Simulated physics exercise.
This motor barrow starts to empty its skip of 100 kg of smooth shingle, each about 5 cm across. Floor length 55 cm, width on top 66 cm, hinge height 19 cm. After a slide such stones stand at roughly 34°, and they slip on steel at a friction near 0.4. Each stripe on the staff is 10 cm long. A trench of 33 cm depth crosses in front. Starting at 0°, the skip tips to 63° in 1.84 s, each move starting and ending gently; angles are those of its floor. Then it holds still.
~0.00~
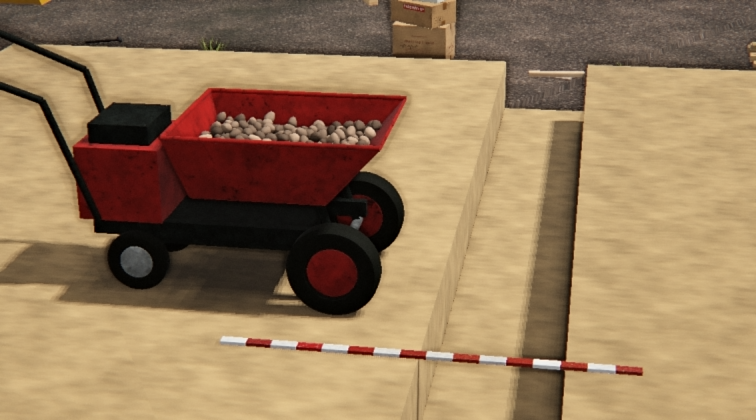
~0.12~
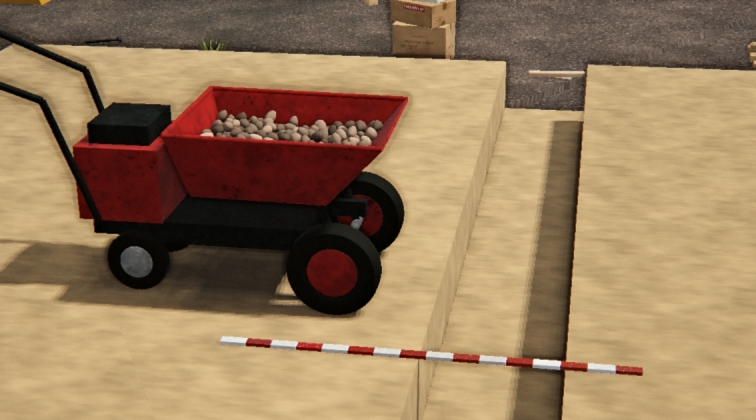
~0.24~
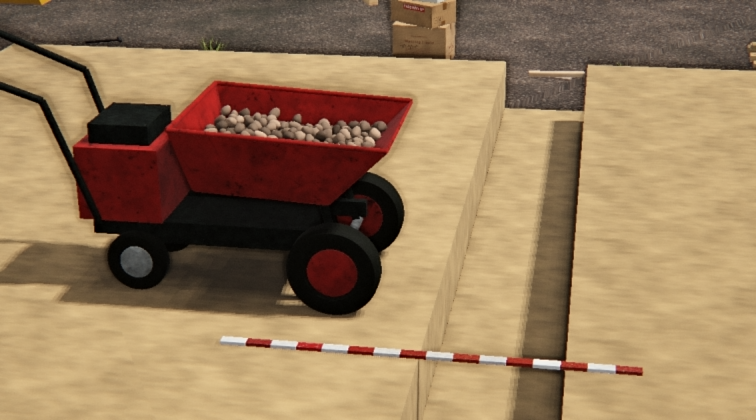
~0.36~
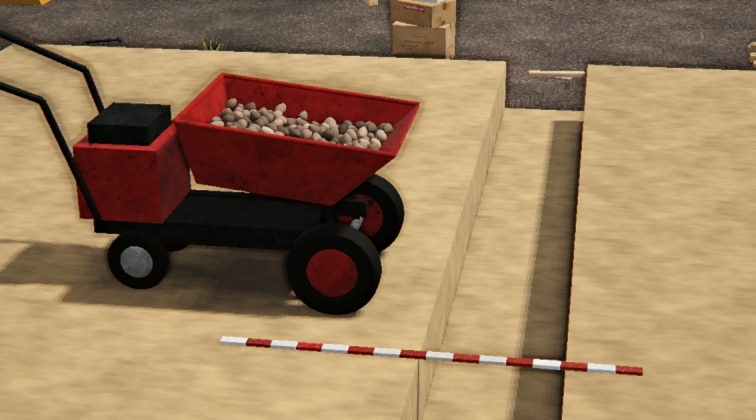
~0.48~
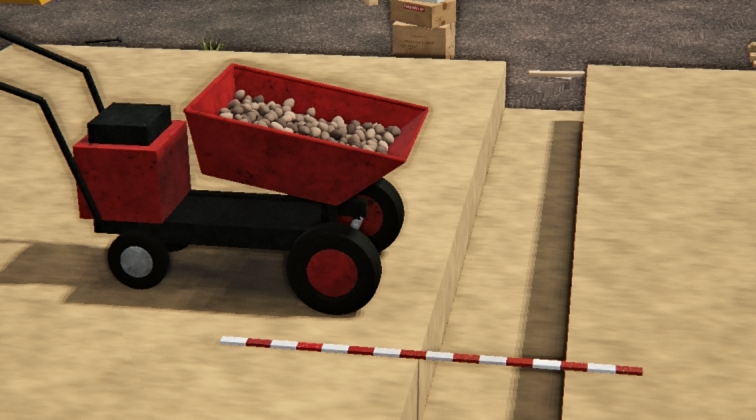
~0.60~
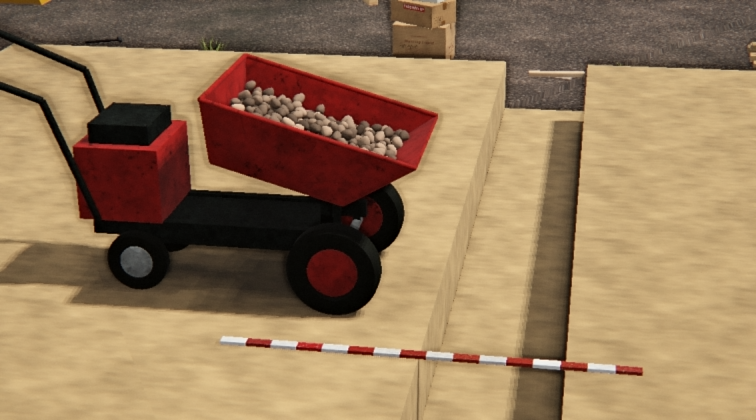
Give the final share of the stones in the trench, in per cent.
Close to 99 in a hundred.
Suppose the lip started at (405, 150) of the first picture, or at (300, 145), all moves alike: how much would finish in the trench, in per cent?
About 80 and 95 per cent.
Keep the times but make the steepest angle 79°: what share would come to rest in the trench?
It would be near 100 per cent.
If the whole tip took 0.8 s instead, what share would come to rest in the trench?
It would be near 85 per cent.
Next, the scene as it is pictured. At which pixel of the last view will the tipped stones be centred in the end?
Near (526, 352).
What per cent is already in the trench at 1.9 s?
About 45 per cent by then.
After 1.4 s the floor is at 53°; 100 % in the skip; the foremost stones are at (466, 213).
After 1.9 s the floor is at 63°; 53 % in the skip, 47 % in the trench; the foremost stones are at (562, 357).
After 2.3 s the floor is at 63°; 24 % in the skip, 75 % in the trench, 2 % past the trench; the foremost stones are at (632, 300).
After 4.2 s the floor is at 63°; 0 % in the skip, 99 % in the trench, 1 % past the trench; the foremost stones are at (686, 309).
